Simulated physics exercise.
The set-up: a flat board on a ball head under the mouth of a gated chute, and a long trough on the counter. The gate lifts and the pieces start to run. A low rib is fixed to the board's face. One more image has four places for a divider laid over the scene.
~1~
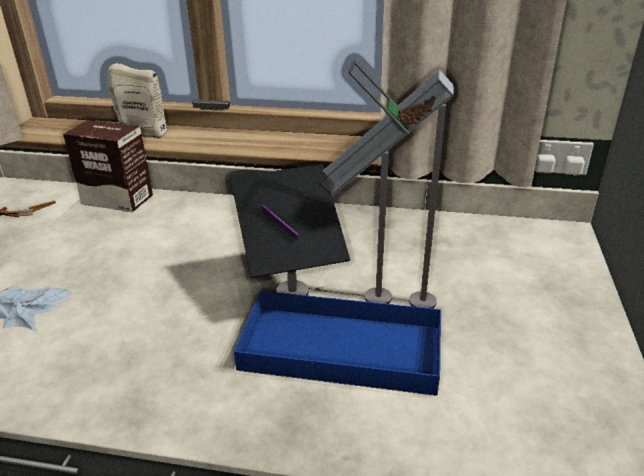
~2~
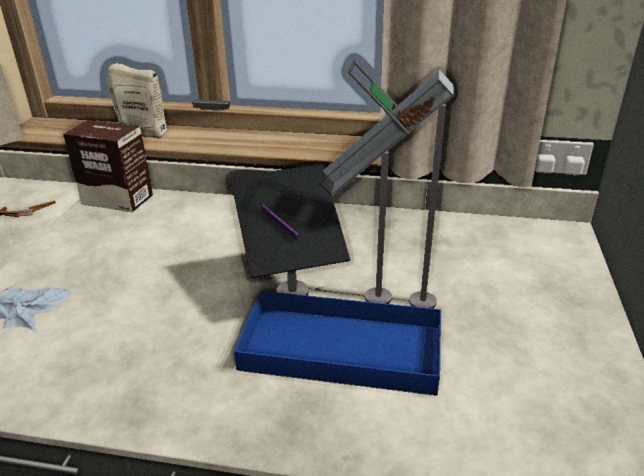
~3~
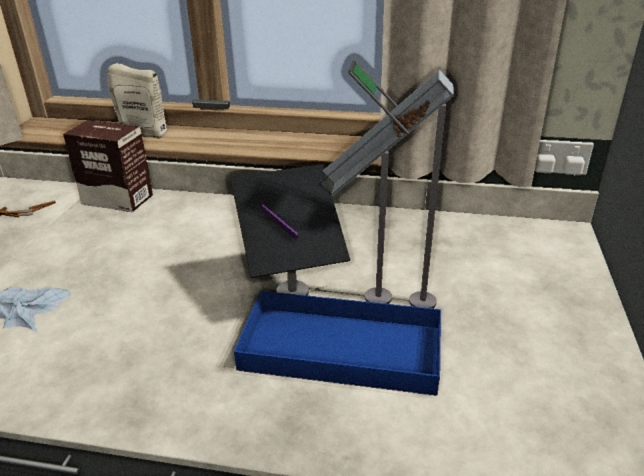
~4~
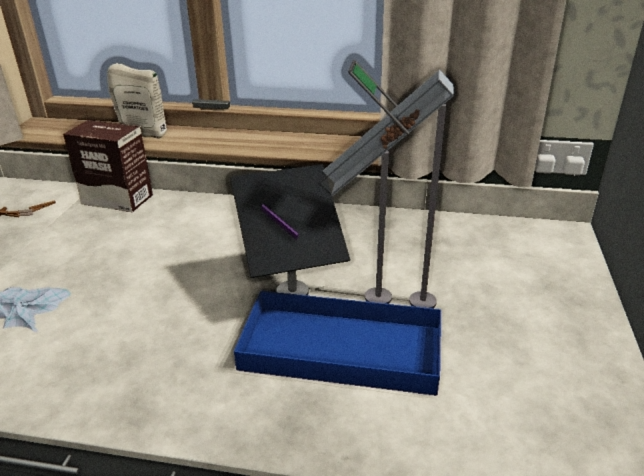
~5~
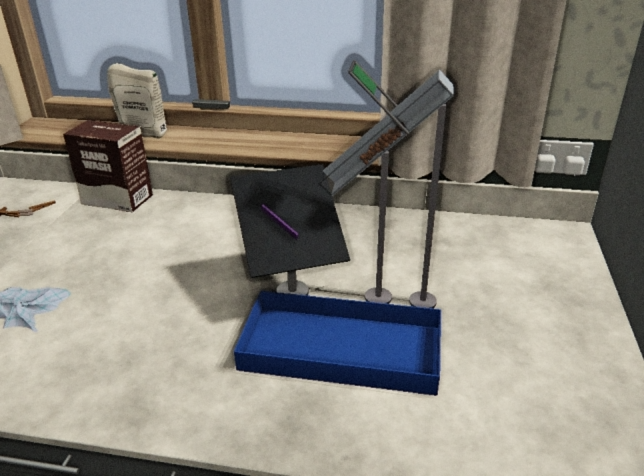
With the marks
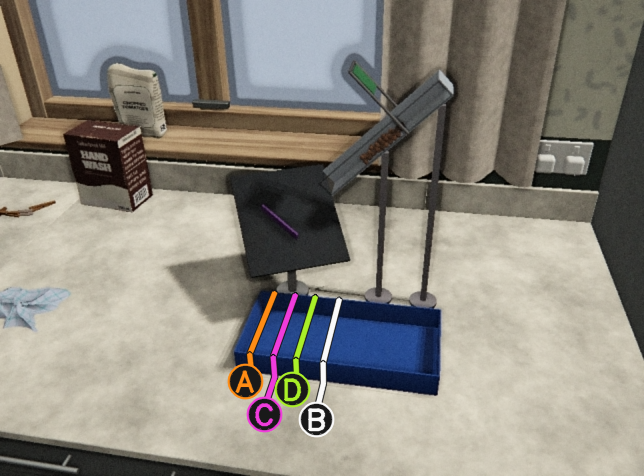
Brown cereal balls sat behind a gate near the top of a sloping chute until the green-marked gate lifted, then slid partway down toward a tilted black board above an empty blue trough.
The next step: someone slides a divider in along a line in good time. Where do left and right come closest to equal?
B works best here.
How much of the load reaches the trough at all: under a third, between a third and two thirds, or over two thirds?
About that: Over two thirds.
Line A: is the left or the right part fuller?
More lands on the right.
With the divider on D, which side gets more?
The right side.
On the marked copy, line A crosses the front rim at (250, 353); line B crosses the front rim at (323, 362); line C crosses the front rim at (273, 356); line D crosses the front rim at (296, 359).
For line A, of what is caught, none on the left of the divider, all on the right.
For line B, of what is caught, about half on the left of the divider, about half on the right.
For line C, of what is caught, a stray few on the left of the divider, nearly all on the right.
For line D, of what is caught, a stray few on the left of the divider, nearly all on the right.
